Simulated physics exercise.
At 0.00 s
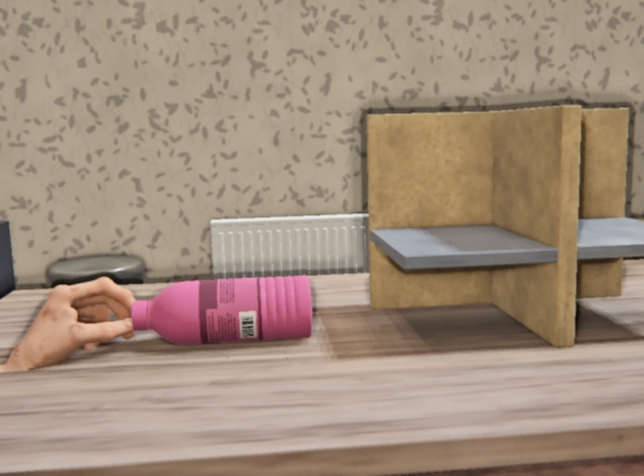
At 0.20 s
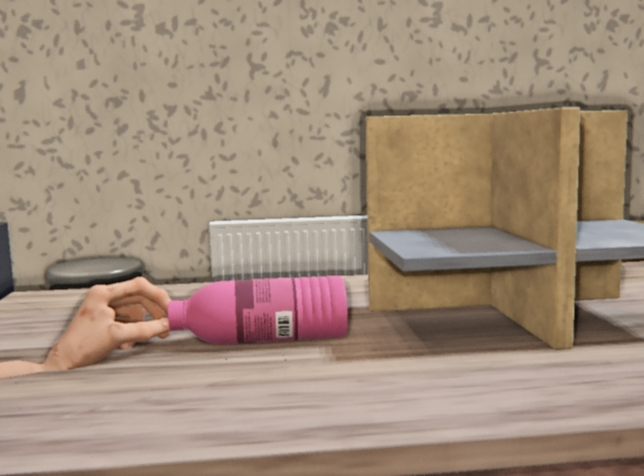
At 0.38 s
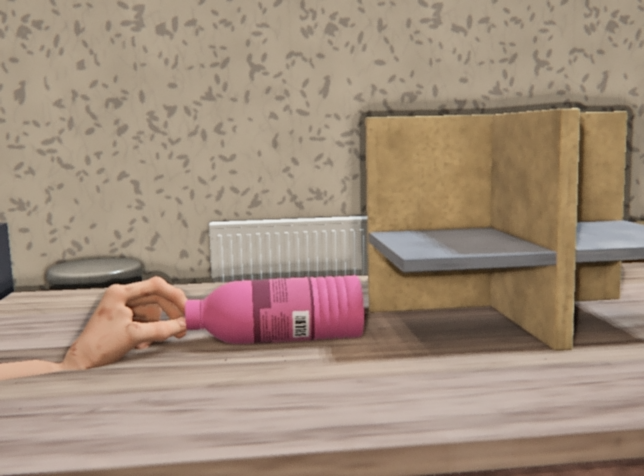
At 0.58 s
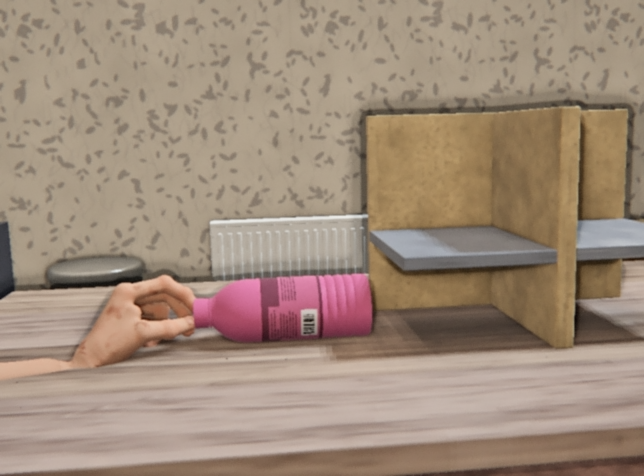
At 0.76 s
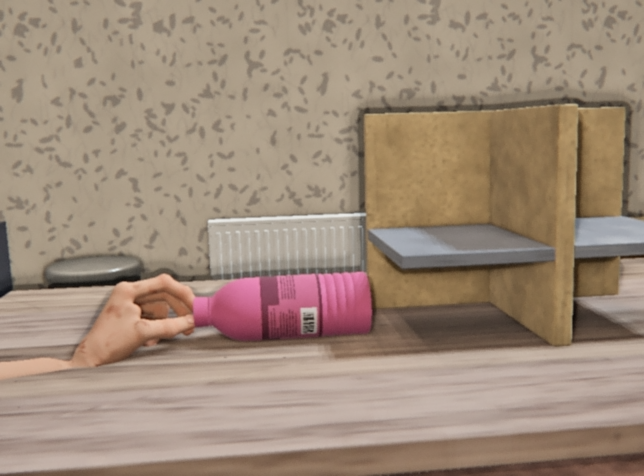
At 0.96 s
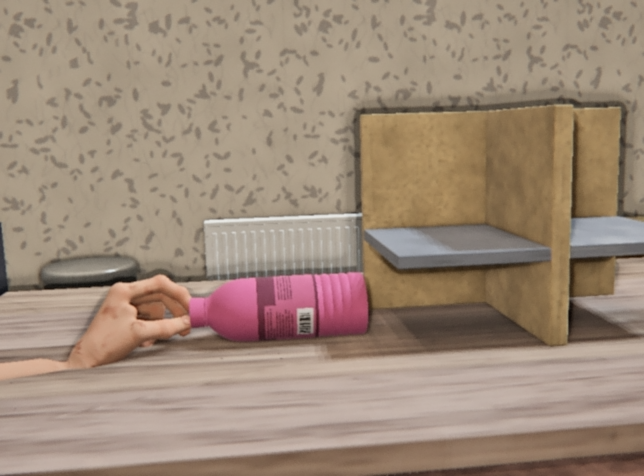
Pink bottle lying on its side being slid right by a hand towards a low shelf, then staying nearly still.
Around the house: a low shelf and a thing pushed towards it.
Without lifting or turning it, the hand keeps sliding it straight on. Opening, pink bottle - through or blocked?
Through.
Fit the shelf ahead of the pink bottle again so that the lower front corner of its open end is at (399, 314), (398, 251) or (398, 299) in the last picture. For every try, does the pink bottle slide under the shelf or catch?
Taking the three heights in turn, it hits the shelf, then slips beneath, then hits the shelf.
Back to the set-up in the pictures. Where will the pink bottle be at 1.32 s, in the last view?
(312, 306), roughly.
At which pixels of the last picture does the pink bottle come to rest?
Looks like it settles somewhere around (422, 300).
Around 1.32 s, pink bottle sliding up to the opening near (312, 306).
Around 1.62 s, pink bottle part of the way in near (361, 303).
Around 1.86 s, pink bottle part of the way in near (399, 301).
Finally (2.4 s), the pink bottle slides in, near (422, 300).
